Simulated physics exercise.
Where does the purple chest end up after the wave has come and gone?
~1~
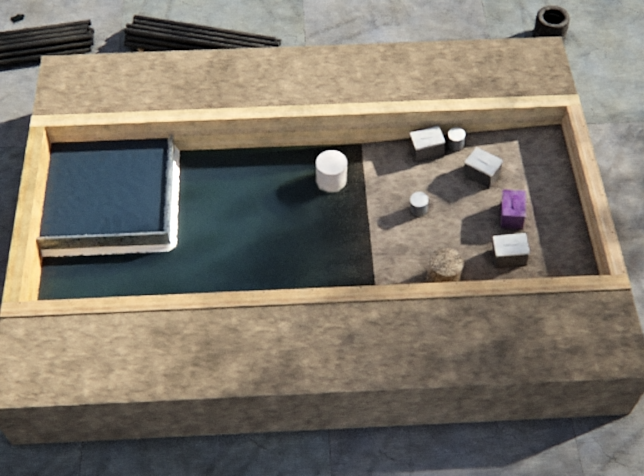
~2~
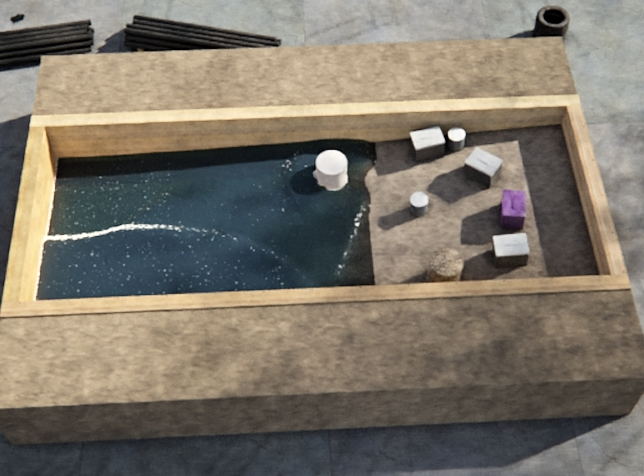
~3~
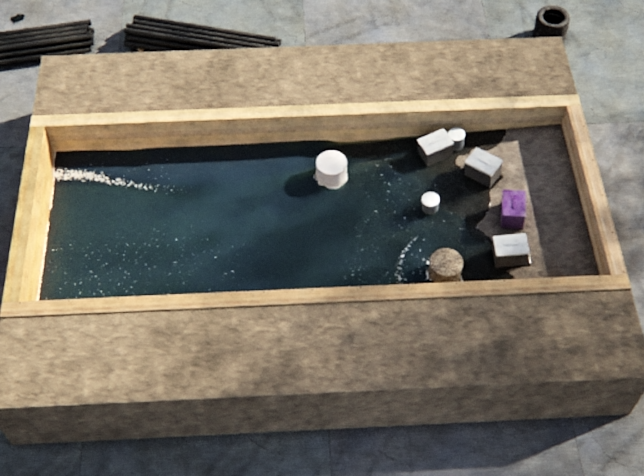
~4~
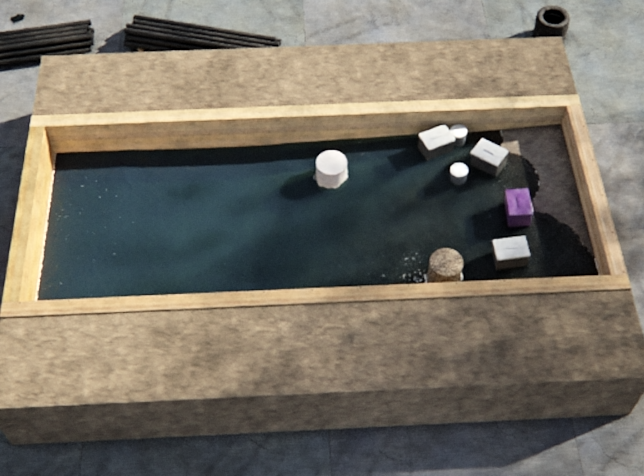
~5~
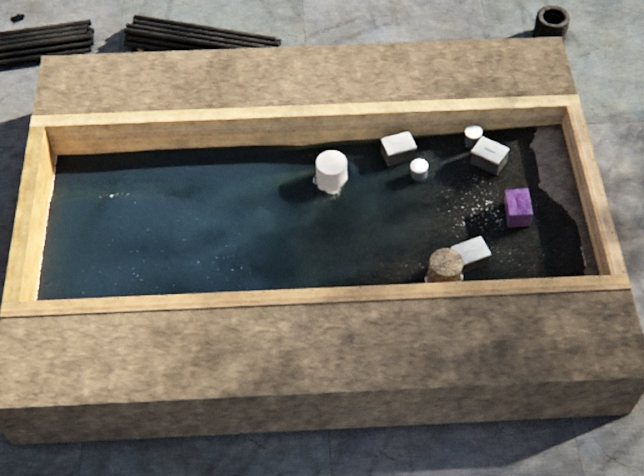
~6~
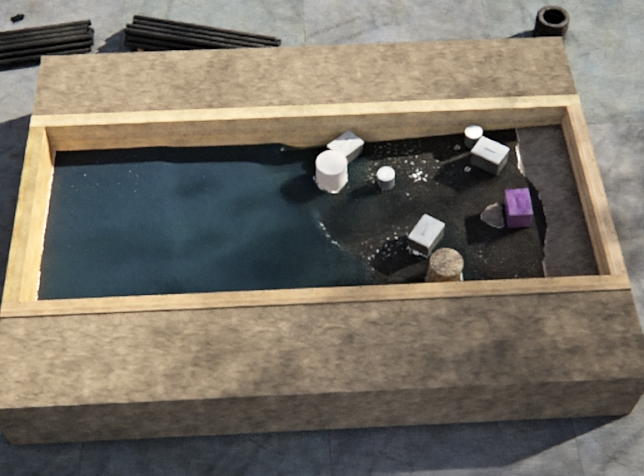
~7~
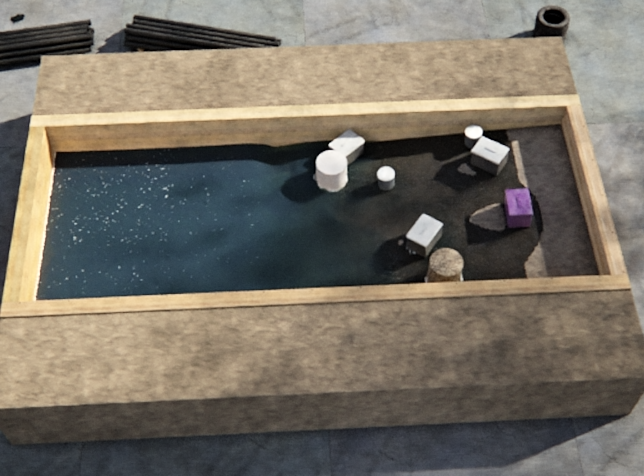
It stays practically where it started, on the sand toward the right side of the basin.
The clip opens on a wood-framed basin seen from above, with a raised block of dark water at the left and pale boxes, small white pails and a purple chest on the sand at the right. The block collapses, and a wave sweeps right past a white post. It climbs the sand and surrounds the chests and pails, nudging some of them. Then the water draws back, carrying two pale boxes and a pail leftward. At the end, one box rests by the white post and another near the tan post, while the purple chest sits almost where it began.
